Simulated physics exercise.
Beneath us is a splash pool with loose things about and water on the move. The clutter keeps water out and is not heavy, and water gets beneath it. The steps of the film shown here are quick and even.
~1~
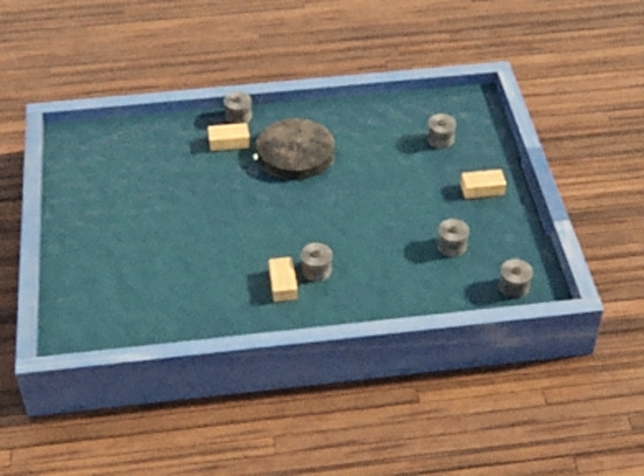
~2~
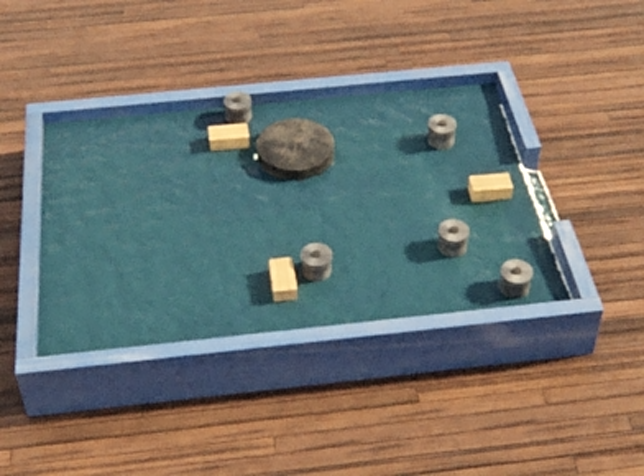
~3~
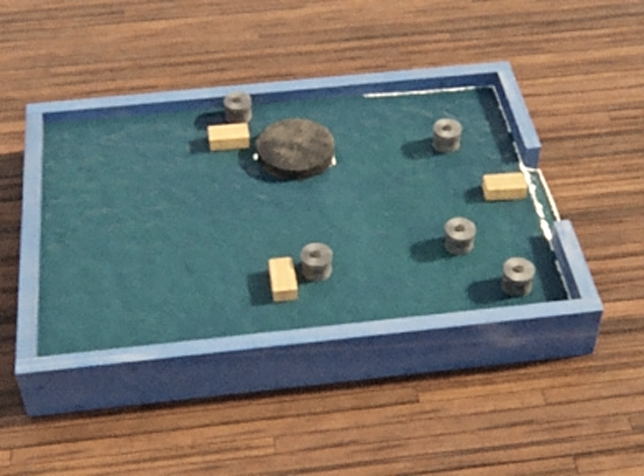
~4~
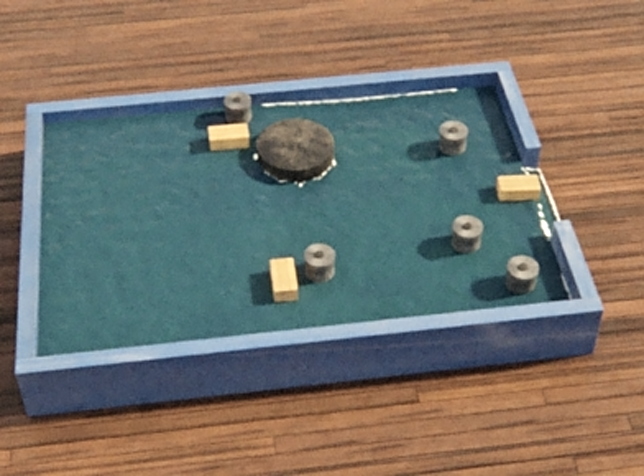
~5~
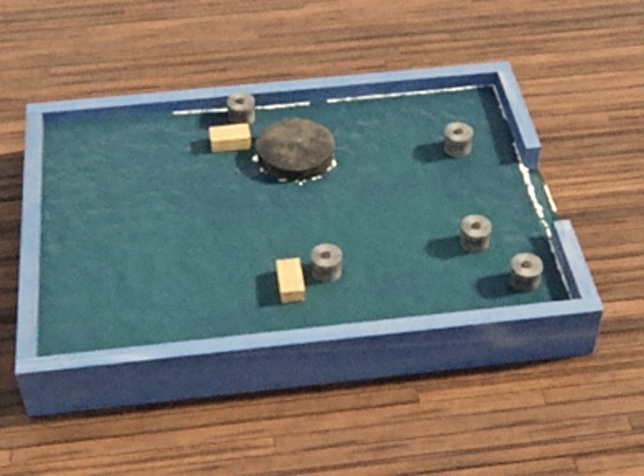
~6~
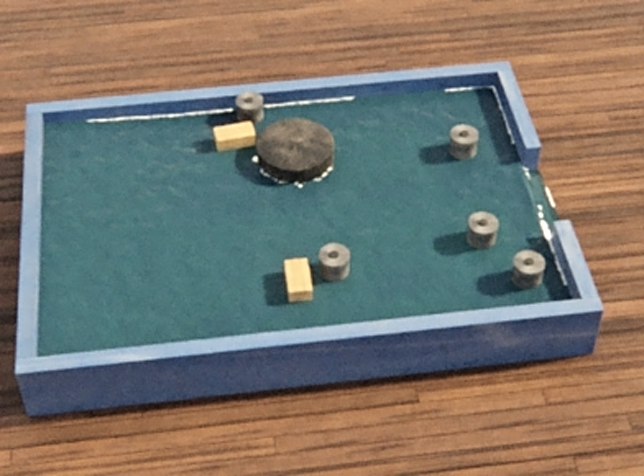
A blue-walled pool opens at its right side, and floating tubs and blocks drift right.
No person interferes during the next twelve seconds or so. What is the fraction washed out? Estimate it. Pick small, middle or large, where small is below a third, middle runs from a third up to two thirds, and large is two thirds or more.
Middle.
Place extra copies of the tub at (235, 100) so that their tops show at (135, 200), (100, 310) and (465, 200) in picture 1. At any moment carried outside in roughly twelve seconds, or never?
Remains; remains; escapes.
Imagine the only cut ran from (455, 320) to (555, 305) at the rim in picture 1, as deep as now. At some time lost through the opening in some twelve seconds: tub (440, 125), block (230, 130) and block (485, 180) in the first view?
One by one: Held indoors; held indoors; exits.
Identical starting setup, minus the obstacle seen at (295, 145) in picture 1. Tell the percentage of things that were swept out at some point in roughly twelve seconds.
It works out to 50 %.
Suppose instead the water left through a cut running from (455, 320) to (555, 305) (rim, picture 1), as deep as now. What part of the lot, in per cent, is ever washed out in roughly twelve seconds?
My figure is 50 %.
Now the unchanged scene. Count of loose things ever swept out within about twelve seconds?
4.
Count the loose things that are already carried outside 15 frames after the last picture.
I make it 4.
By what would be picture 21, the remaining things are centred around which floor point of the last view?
(348, 216).
A moment on, 1 of 8 are out; 7 afloat.
Next, 3 of 8 are out; 5 afloat.
Later, 4 of 8 are out; 4 afloat.
In the end, 4 of 8 are out; 4 afloat.
